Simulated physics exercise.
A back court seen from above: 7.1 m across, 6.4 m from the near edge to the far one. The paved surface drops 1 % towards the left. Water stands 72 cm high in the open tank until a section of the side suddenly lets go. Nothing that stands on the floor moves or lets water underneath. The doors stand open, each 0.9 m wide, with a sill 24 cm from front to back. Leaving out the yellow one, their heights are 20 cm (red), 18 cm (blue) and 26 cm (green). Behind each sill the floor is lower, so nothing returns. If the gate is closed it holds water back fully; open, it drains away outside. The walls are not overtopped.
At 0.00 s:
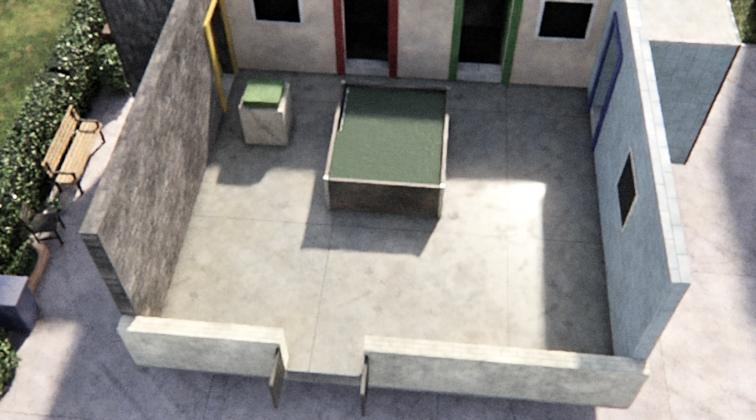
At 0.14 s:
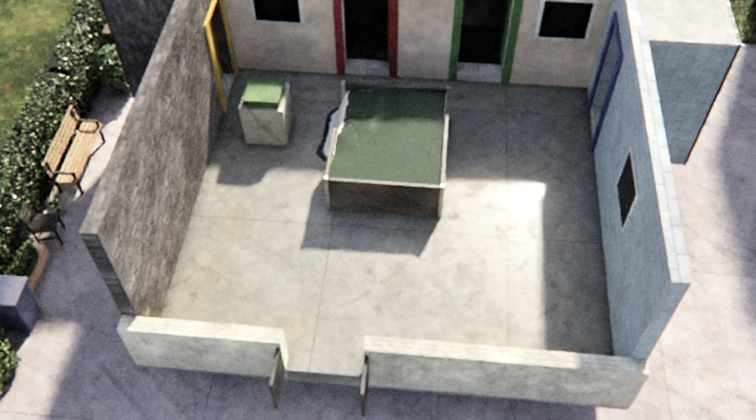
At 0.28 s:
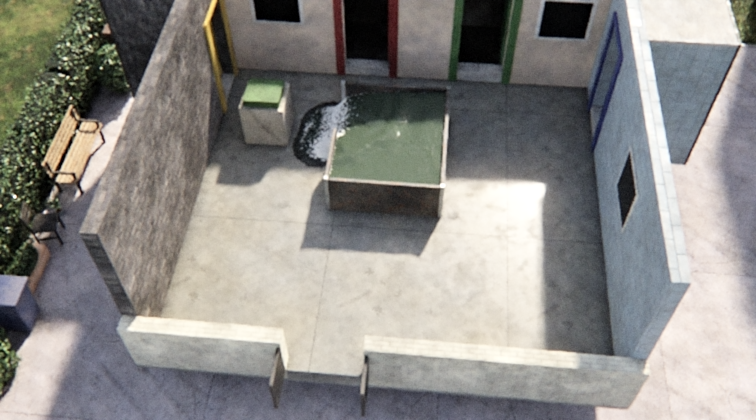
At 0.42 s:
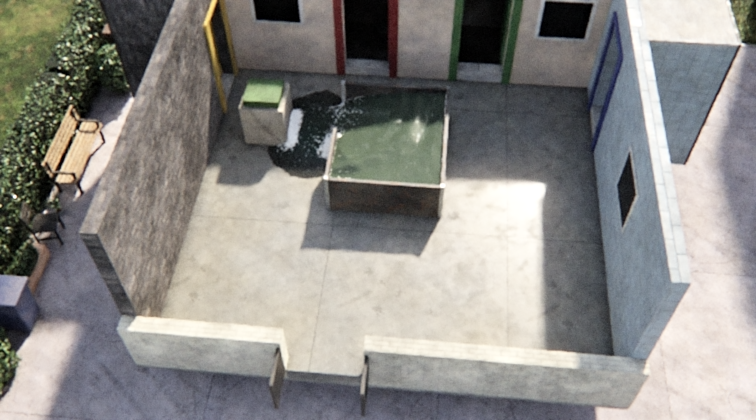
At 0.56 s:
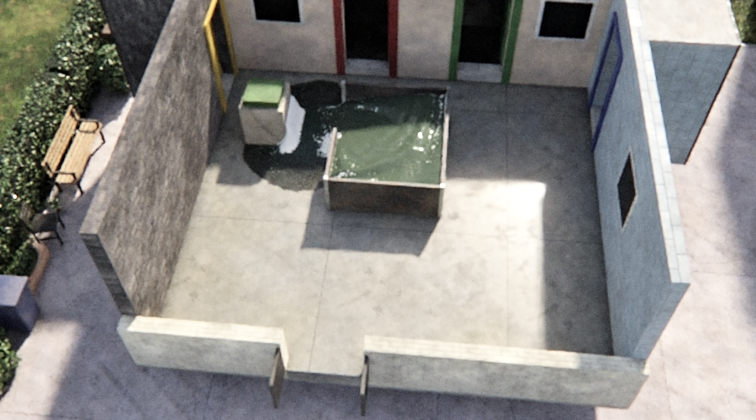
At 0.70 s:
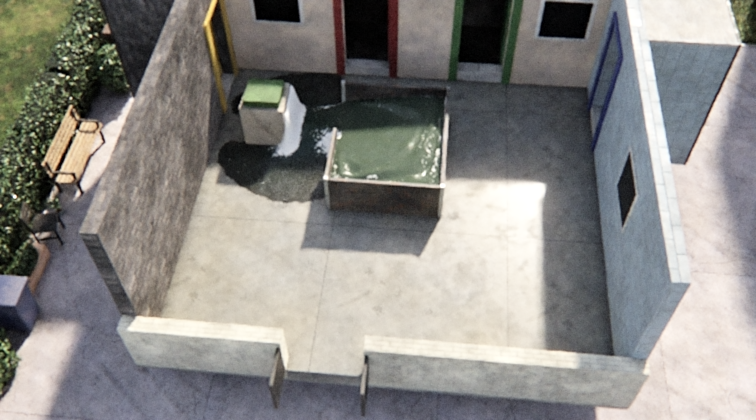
To begin with, an open tank of dark green water stands still in a walled back court. Water then breaks out through its left side and pours onto the paving, foaming white, and the dark puddle spreads leftward around the small green-topped block while the tank's surface grows choppy.
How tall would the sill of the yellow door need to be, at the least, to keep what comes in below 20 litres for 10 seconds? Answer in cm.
At least 35 cm or so.
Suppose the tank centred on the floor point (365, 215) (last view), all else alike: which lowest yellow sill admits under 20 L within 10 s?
Some 18 cm.
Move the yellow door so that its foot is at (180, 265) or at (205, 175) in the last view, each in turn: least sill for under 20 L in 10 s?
About 13.5 and 13.5 cm.
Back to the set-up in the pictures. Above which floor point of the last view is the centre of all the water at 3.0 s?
At about (327, 161).
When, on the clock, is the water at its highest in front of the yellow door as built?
At about 2.2 s.
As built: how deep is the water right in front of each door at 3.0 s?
Depths in cm: Red 7, blue 0, green 2, yellow 26.
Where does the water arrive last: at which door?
The blue one.
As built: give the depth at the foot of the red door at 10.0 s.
Roughly 2.5 cm deep.
After 1.4 s water covers 20 % of the floor, deepest (57 cm) near (303, 133); 16 cm at the yellow door, 17 litres in over its 6 cm sill.
After 3.0 s water covers 45 % of the floor, deepest (34 cm) near (294, 132); 26 cm at the yellow door, 283 litres in over its 6 cm sill.
After 10.0 s water covers 95 % of the floor, deepest (12 cm) near (165, 305); 11 cm at the yellow door, 702 litres in over its 6 cm sill.
At the yellow door as built, the water arrived by 0.8 s and peaked near 29 cm at 2.2 s.
With a sill of 31 cm, 39 litres would have come in within the 10 s; with 42 cm, 6 litres. So under 20 litres takes about 35 cm.
